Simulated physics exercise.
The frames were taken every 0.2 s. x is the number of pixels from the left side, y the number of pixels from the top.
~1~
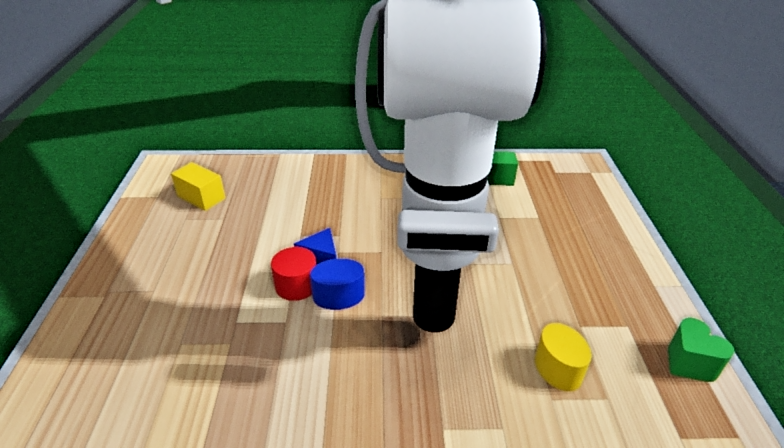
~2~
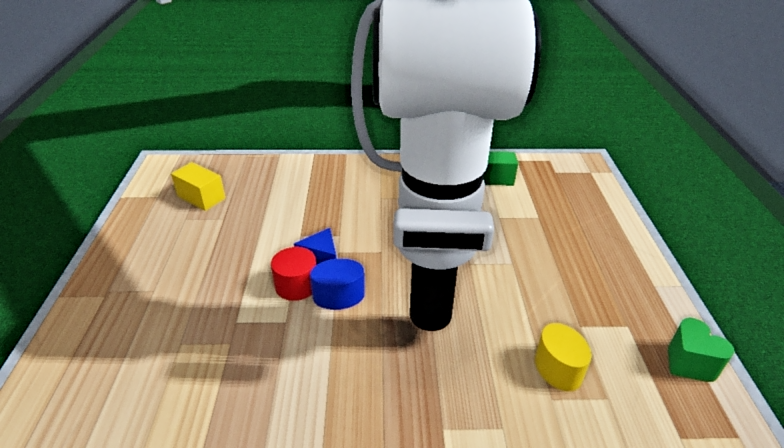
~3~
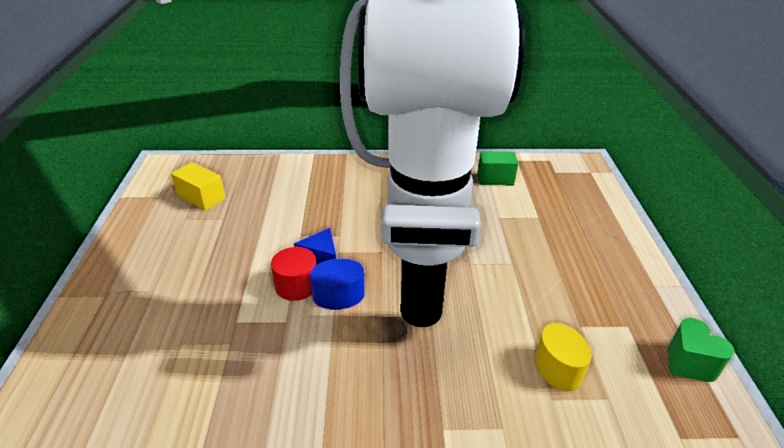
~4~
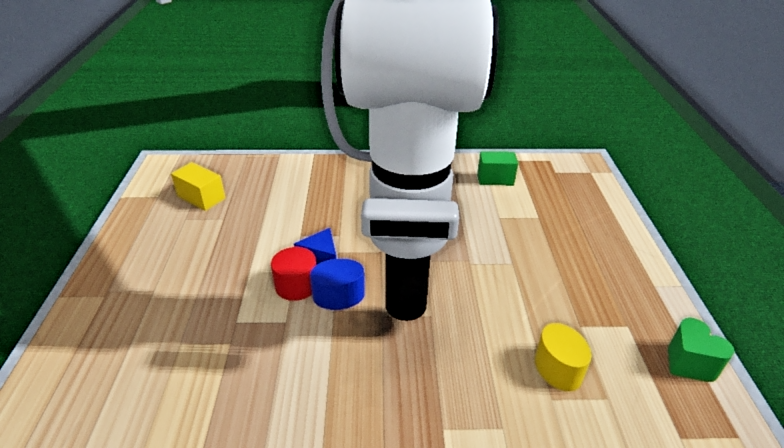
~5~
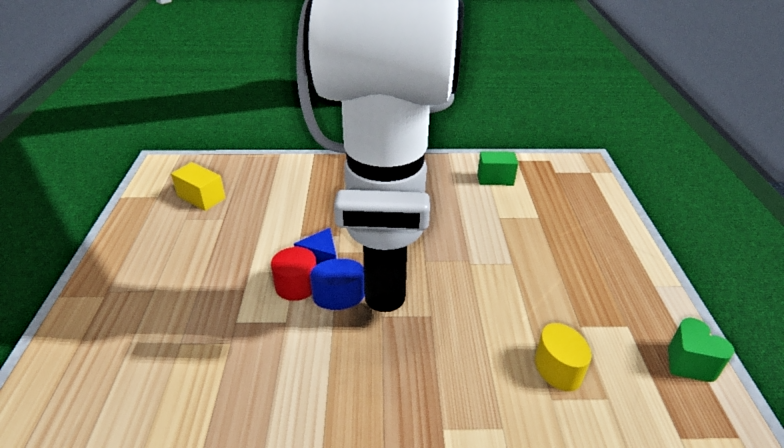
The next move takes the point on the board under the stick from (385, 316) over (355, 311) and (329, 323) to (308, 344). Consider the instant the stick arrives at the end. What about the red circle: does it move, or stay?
The block you're asking about gets moved.
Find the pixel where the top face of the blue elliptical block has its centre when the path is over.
At pixel (317, 266).
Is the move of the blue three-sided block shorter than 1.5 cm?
Final answer: Yes.
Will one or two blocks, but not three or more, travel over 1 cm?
Yes - that is the case.
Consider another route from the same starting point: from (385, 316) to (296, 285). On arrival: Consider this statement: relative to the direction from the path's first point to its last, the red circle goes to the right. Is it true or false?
False - the claim does not hold.
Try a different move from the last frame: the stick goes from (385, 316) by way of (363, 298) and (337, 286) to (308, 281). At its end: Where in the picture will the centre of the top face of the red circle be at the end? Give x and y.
Final place: (226, 263).
The first path, step by step. Halfway along, stick at (339, 297); red circle at (275, 255); blue elliptical block at (317, 266).
At the end, stick at (306, 326); red circle at (276, 255); blue three-sided block still; blue elliptical block at (317, 266).
